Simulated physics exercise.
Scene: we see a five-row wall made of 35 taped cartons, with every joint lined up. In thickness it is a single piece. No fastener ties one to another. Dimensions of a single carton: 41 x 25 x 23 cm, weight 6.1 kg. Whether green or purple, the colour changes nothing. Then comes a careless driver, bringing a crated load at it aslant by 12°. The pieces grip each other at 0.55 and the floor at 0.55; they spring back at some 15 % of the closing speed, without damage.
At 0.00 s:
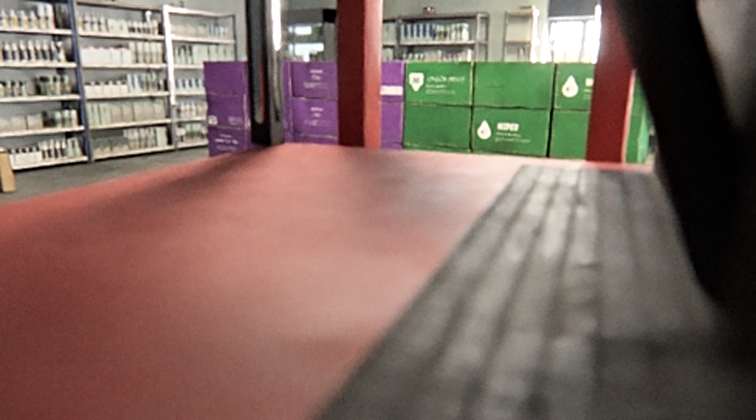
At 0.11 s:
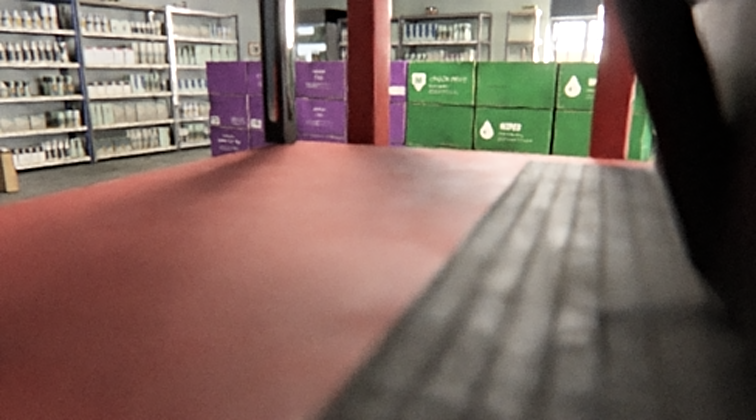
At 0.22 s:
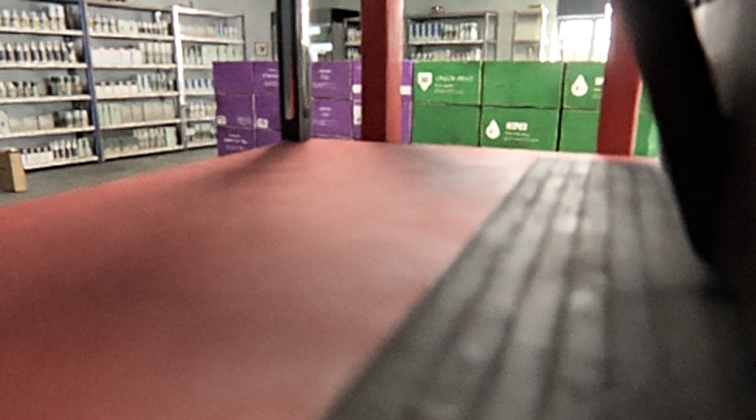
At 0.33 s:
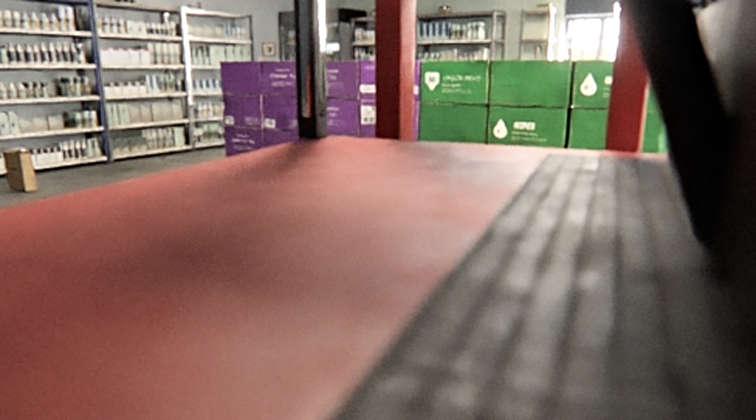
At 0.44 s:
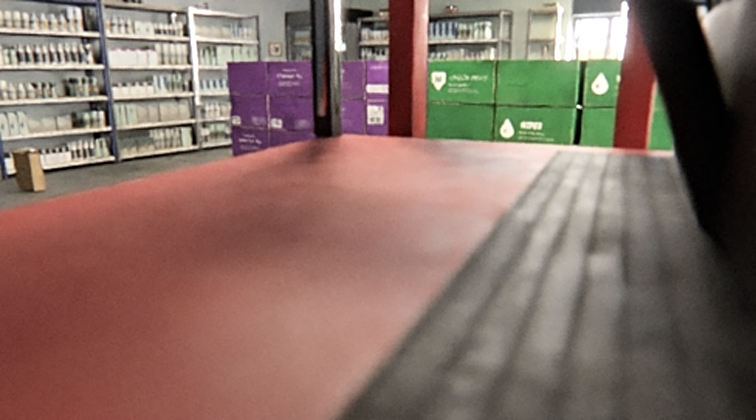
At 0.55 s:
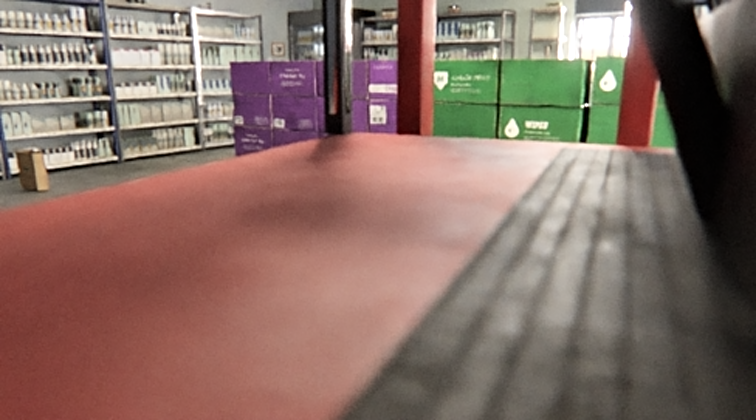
In a storeroom lined with shelves of bottles, a flat reddish surface with a dark ribbed strip fills the foreground, while purple and green cartons stacked beyond the posts shift slightly rightward in view, along with the shelves.
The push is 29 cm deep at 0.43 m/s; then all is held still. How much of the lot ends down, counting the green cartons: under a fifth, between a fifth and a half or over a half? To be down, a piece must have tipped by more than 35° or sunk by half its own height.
I'd say the majority of the lot finishes down.
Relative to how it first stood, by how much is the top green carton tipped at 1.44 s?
About 70 degrees.
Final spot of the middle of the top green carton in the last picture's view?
Around (585, 178).
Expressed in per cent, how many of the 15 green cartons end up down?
Roughly 100 per cent.
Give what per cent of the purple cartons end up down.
Of the purple ones, 0 in a hundred finish down.
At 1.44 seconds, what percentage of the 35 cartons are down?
30 per cent at that moment.
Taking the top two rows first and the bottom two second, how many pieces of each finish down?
6, then 6.
Around 0.78 s, none of the 15 green cartons down (0 of 35 in all colours); top green carton tipped 5°.
Around 1.08 s, 5 of the 15 green cartons down (5 of 35 in all colours); top green carton tipped 27°, 7 cm lower.
Around 1.44 s, 10 of the 15 green cartons down (10 of 35 in all colours); top green carton tipped 67°, 74 cm lower.
Around 2.10 s, 15 of the 15 green cartons down (15 of 35 in all colours); top green carton tipped 15°, 91 cm lower.
Finally (3.9 s), 15 of the 15 green cartons down (15 of 35 in all colours); top green carton 94 cm lower; top purple carton unmoved. That is 100 per cent. Seen by the last camera, middles, top green carton near (585, 178), top purple carton near (408, 80).
